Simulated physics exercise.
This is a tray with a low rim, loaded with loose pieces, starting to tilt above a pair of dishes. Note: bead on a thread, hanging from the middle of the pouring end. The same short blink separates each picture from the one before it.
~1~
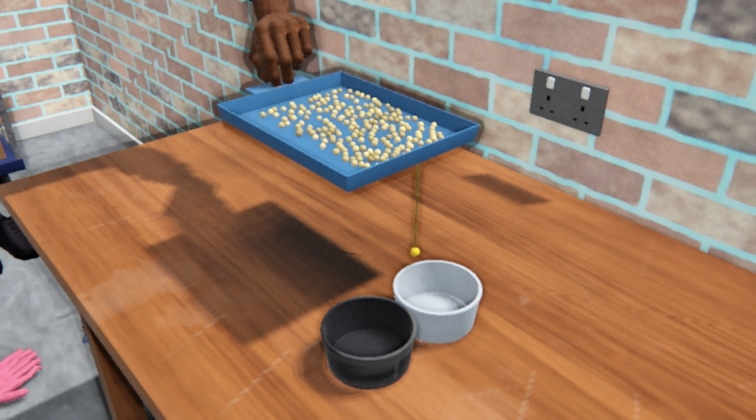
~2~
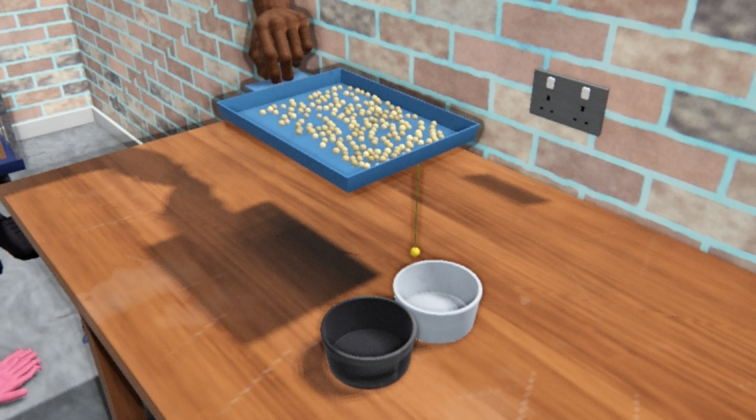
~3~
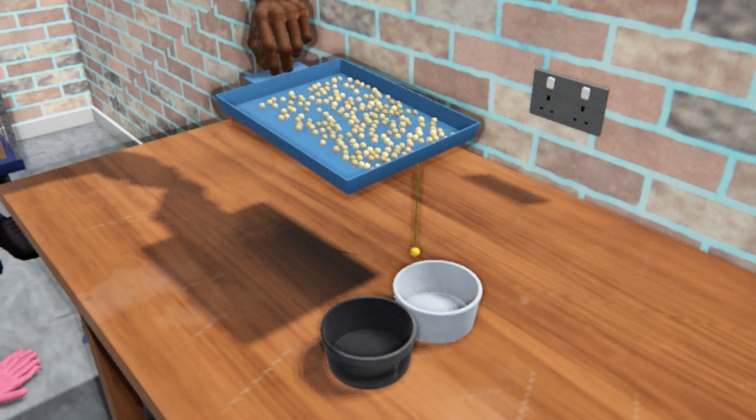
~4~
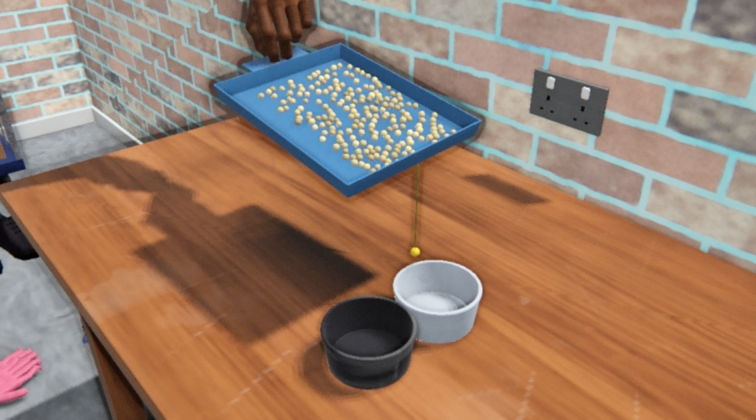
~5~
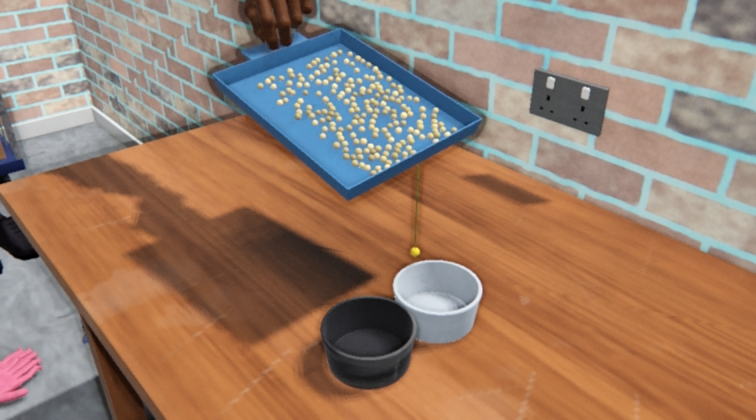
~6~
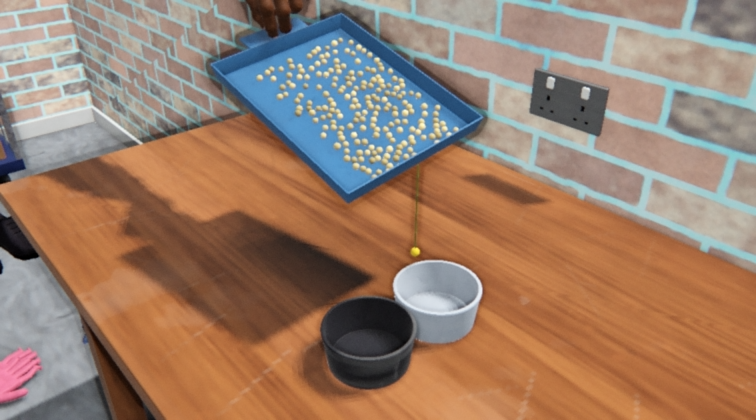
A blue low-rimmed tray scattered with small cream-coloured beans is held by a dark hand above a wooden worktop, seen from a fixed, raised angle beside a brick wall with a black socket. Below are a black dish at left, a pale grey dish at right, and a yellow bead hanging on a thread. The hand gradually tilts the tray, its near left corner dipping slightly, as some beans shift.
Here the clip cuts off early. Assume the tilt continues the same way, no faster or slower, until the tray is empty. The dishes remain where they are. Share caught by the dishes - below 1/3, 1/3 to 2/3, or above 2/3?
What lands in the dishes sits in the middle, a third to two thirds of the load.
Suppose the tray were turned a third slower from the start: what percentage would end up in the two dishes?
Around 40 percent.
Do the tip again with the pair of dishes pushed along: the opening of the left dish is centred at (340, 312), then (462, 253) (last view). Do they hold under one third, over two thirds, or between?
In order of the places: Above two thirds, then under a third.
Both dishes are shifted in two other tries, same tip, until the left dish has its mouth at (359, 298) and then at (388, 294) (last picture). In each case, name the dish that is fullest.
The one on the left side, then the one on the left side.
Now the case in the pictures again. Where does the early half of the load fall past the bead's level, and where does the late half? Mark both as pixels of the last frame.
At (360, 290) for the first part, then at (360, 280) for the others.
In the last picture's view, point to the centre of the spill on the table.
Centre: Roughly (345, 314).
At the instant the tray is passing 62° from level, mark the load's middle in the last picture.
Check around (369, 178) in the last picture.
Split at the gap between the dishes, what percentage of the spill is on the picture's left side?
Around 100 %.
Just after the last frame, tray tipped steeply; almost all on the tray; just a few in the left dish; about a tenth in the air.
A moment on, tray tipped past a quarter turn; roughly two thirds on the tray; about a tenth in the left dish; just a few in the right dish; about a tenth outside both; about a tenth in the air.
Further on, tray tipped past a quarter turn; roughly a quarter in the left dish; about a tenth in the right dish; roughly two thirds outside both.
When it is over, tray tipped past a quarter turn; roughly a quarter in the left dish; about a tenth in the right dish; roughly two thirds outside both.
